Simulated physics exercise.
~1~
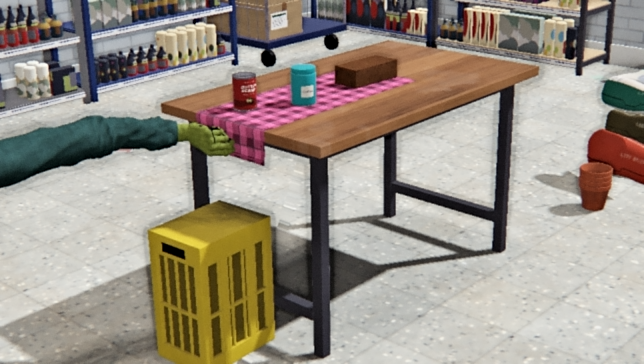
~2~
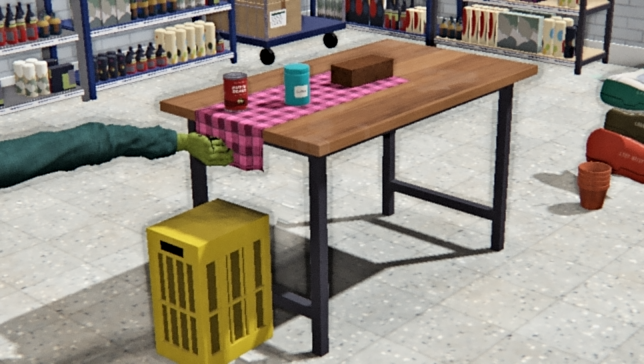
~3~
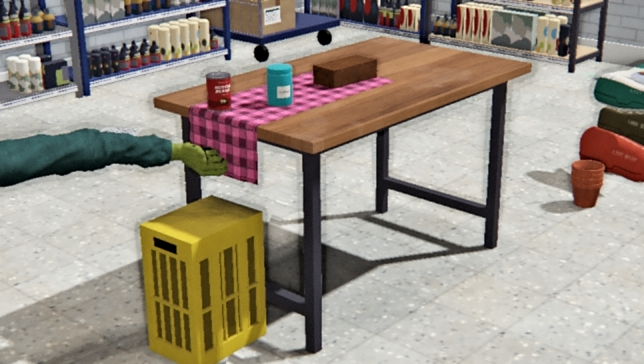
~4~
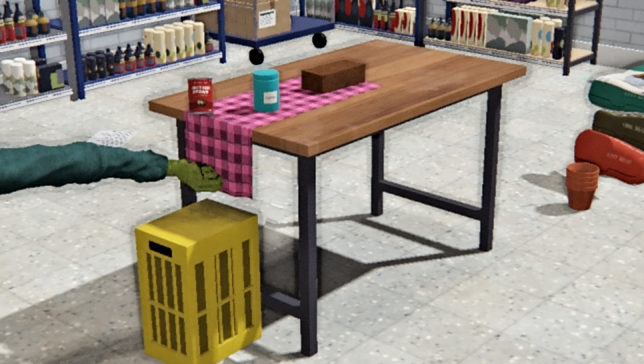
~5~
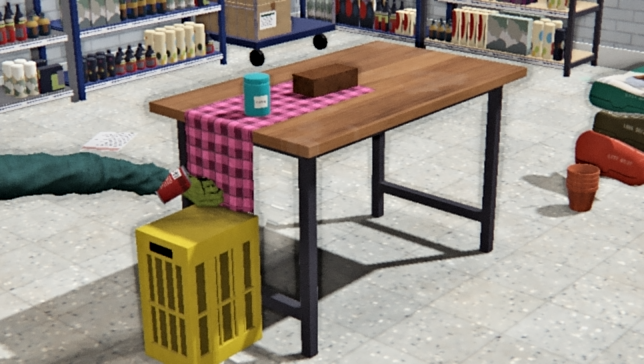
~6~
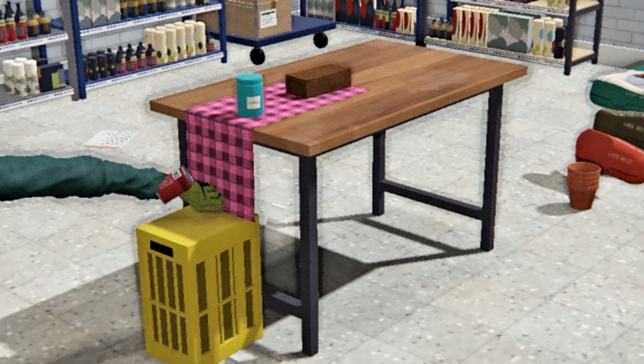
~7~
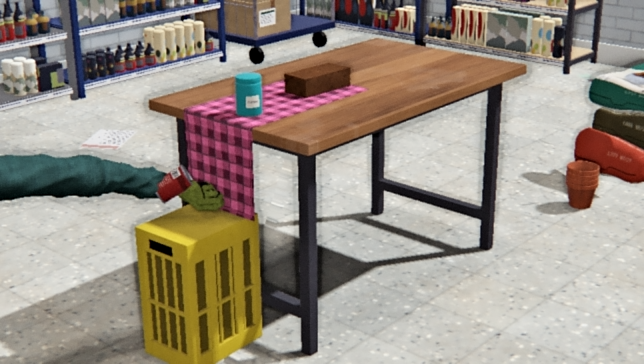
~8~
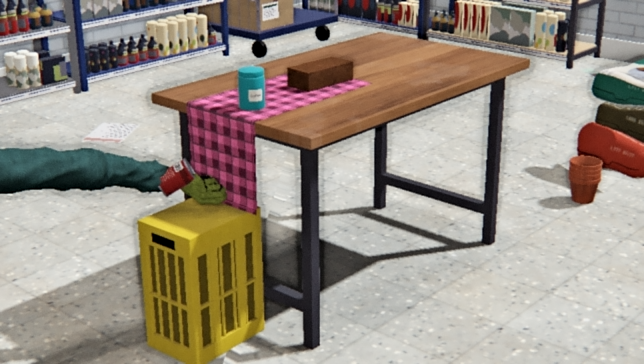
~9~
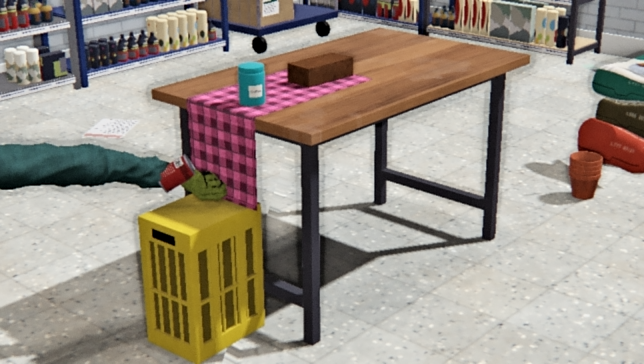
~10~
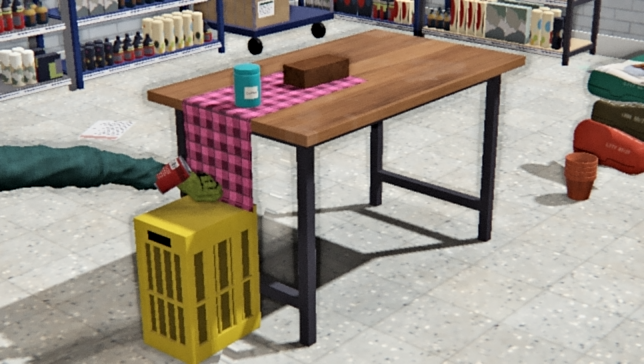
A green-sleeved arm with a gloved hand pulled a pink checked runner down over the table's left end to a yellow crate. The red tin tipped off and ended on its side by the glove, while the turquoise jar and brick stayed on the table.
